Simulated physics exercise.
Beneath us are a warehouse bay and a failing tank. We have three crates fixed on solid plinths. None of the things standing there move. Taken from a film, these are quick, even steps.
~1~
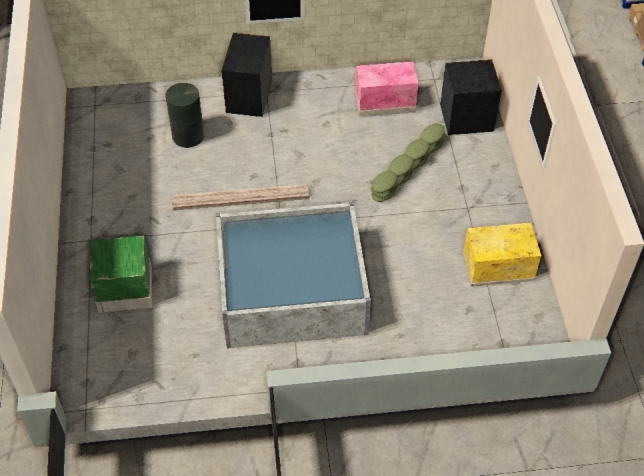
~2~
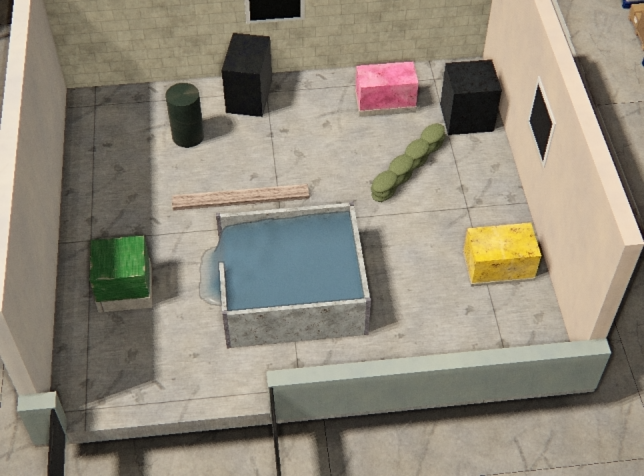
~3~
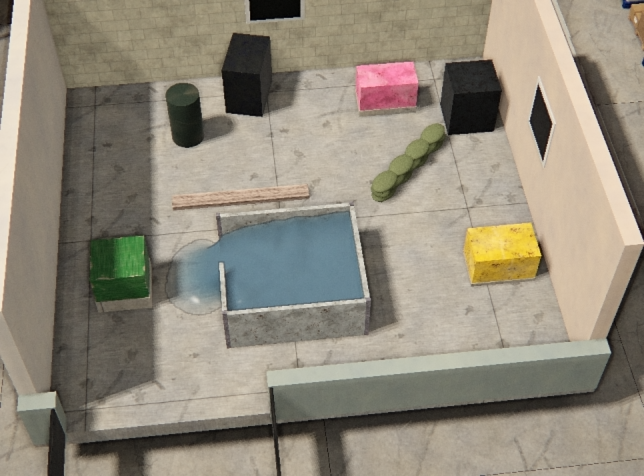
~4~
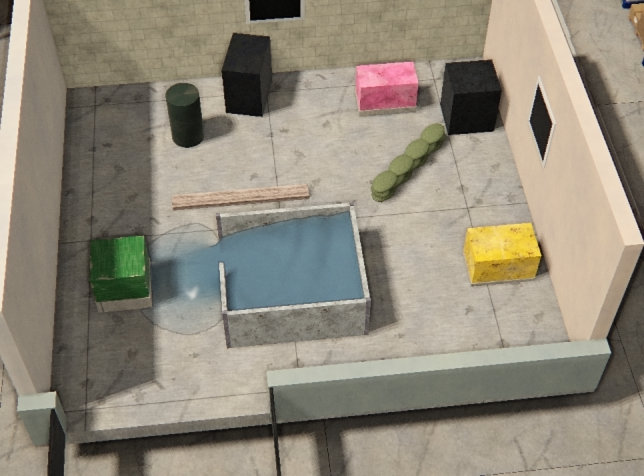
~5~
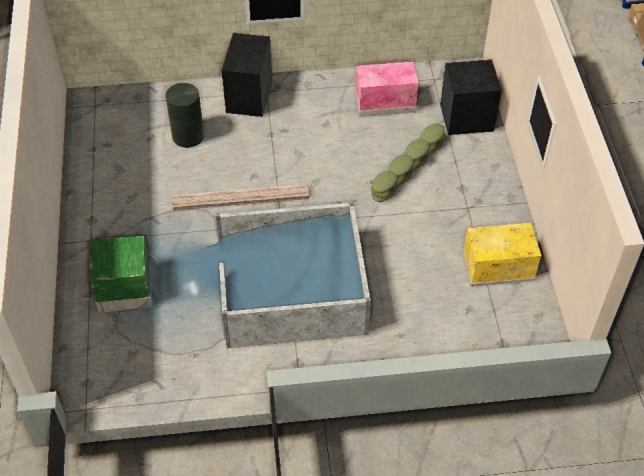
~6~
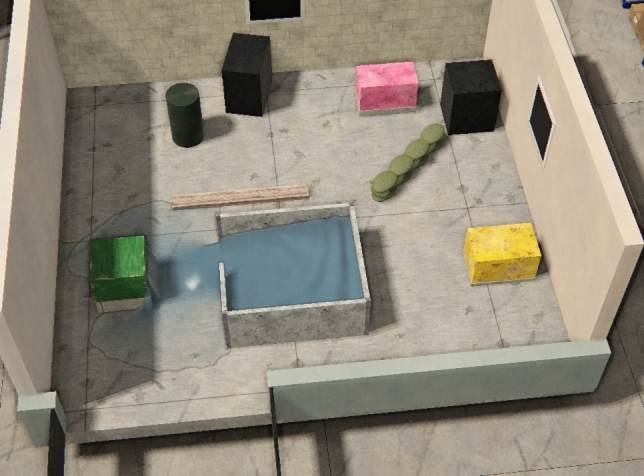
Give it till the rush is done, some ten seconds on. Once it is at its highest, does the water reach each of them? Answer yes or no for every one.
Yellow crate: No, it stays dry; pink crate: No, it stays dry; green crate: Yes, it gets wet.
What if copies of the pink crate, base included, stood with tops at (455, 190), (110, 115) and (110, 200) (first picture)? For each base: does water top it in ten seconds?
Well, the first one stays clear of it, the next one gets caught, and the final one gets caught.
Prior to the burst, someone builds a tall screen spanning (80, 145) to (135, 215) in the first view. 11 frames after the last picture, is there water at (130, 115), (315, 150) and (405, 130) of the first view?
As listed: Under water, clear, clear.
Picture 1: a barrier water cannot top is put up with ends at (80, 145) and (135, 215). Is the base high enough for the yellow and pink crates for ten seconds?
Result - yellow crate: Not flooded; pink crate: Not flooded.
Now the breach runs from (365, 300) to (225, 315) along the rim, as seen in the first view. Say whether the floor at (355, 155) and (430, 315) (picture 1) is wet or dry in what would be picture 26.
Waterless, submerged.
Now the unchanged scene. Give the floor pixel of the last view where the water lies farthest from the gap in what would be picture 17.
The front should reach about (67, 92).
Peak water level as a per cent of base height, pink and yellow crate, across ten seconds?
Close to 50 per cent, and close to 20 per cent, in that order.
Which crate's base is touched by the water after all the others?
It would be the yellow-painted one.
A moment on, water covers 20 % of the floor; the yellow crate not reached, the pink crate not reached, the green crate water round its plinth.
Next, water covers 30 % of the floor; the yellow crate not reached, the pink crate not reached, the green crate water round its plinth.
Then, water covers 40 % of the floor; the yellow crate not reached, the pink crate not reached, the green crate water round its plinth.
Later, water covers 45 % of the floor; the yellow crate not reached, the pink crate not reached, the green crate water round its plinth.
In the end, water covers 55 % of the floor; the yellow crate stayed above the water, the pink crate stayed above the water, the green crate was topped.
